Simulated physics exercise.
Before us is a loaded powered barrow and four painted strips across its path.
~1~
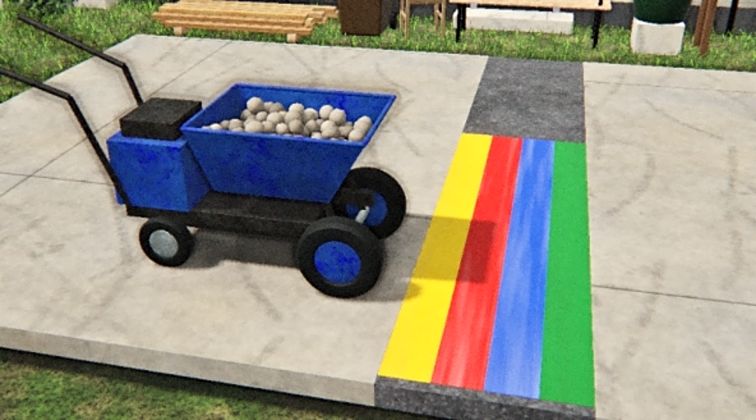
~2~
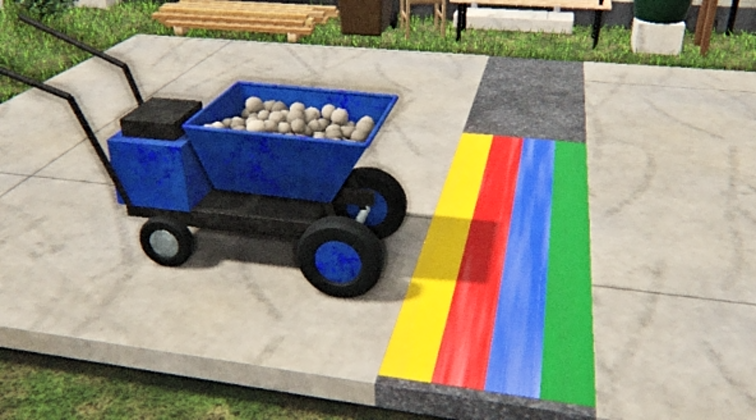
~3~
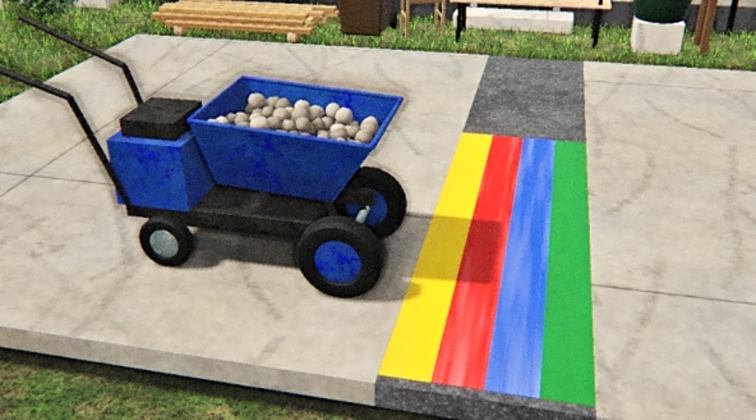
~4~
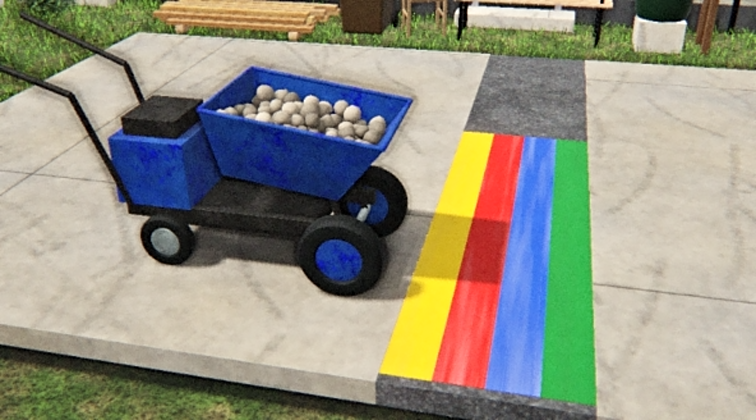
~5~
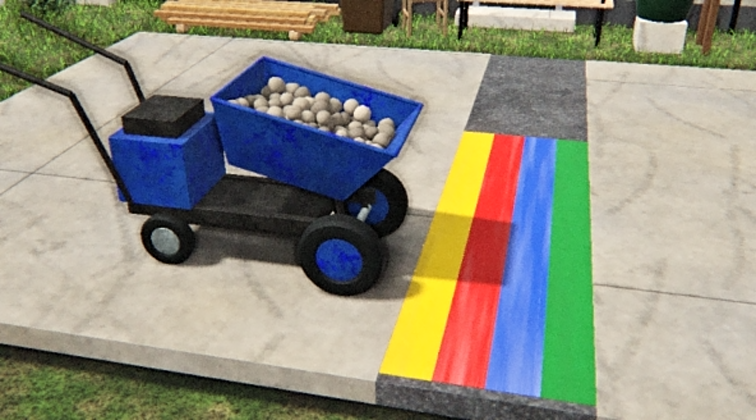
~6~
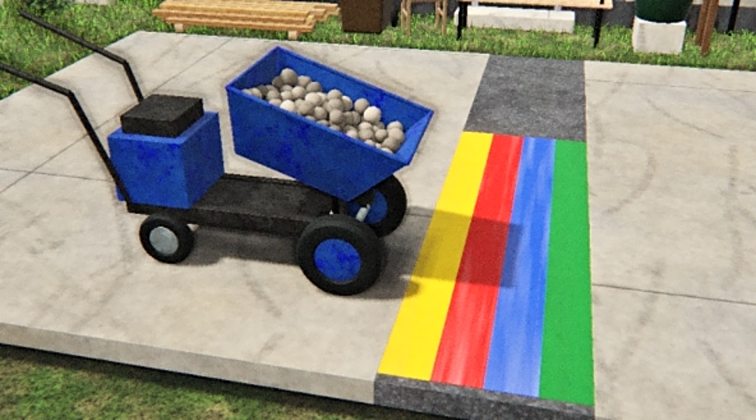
Blue skip of rounded stones on a wheeled barrow tilting gradually forward to the right, beside yellow, red, blue and green strips.
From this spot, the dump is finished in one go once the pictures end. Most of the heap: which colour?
Colour: Blue.
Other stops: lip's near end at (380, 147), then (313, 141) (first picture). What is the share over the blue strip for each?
Result: Try 1 = 40 %, try 2 = 20 %.
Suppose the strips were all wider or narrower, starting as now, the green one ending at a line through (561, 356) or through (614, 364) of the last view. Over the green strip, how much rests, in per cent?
Near 30 in a hundred and near 20 in a hundred.
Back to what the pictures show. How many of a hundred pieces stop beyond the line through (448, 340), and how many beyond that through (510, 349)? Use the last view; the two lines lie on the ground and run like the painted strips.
The first gives 90 %, the second 50 %.
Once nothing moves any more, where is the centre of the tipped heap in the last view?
Centre at rest: Close to (531, 280).
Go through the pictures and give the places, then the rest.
Lip of the skip (364, 145), level; top of the load (282, 131), river pebbles; yellow strip (417, 333); red strip (466, 339); blue strip (516, 346); green strip (568, 353), in the first frame.
Lip of the skip (367, 146), level; top of the load (284, 130), in the second frame.
Lip of the skip (372, 148), tipped barely; top of the load (281, 116), in the third frame.
Lip of the skip (383, 150), tipped a little; top of the load (290, 111), in the fourth frame.
Lip of the skip (395, 155), tipped a little; top of the load (275, 106), in the fifth frame.
Lip of the skip (407, 163), tipped clearly; top of the load (283, 112); yellow strip (417, 331); red strip (466, 338); blue strip (516, 345); green strip (567, 352), in the sixth frame.
Just after the last frame, skip tipped steeply; every one in the skip.
A moment on, skip tipped right over; roughly two thirds in the skip; about a tenth over the red strip; roughly a quarter over the blue strip; just a few over the green strip.
Further on, skip tipped right over; about a tenth in the skip; roughly a quarter over the red strip; roughly a third over the blue strip; roughly a quarter over the green strip; about a tenth off the paint.
When it is over, skip tipped right over; about a tenth in the skip; not one over the yellow strip; roughly a quarter over the red strip; roughly a third over the blue strip; roughly a quarter over the green strip; about a tenth off the paint.
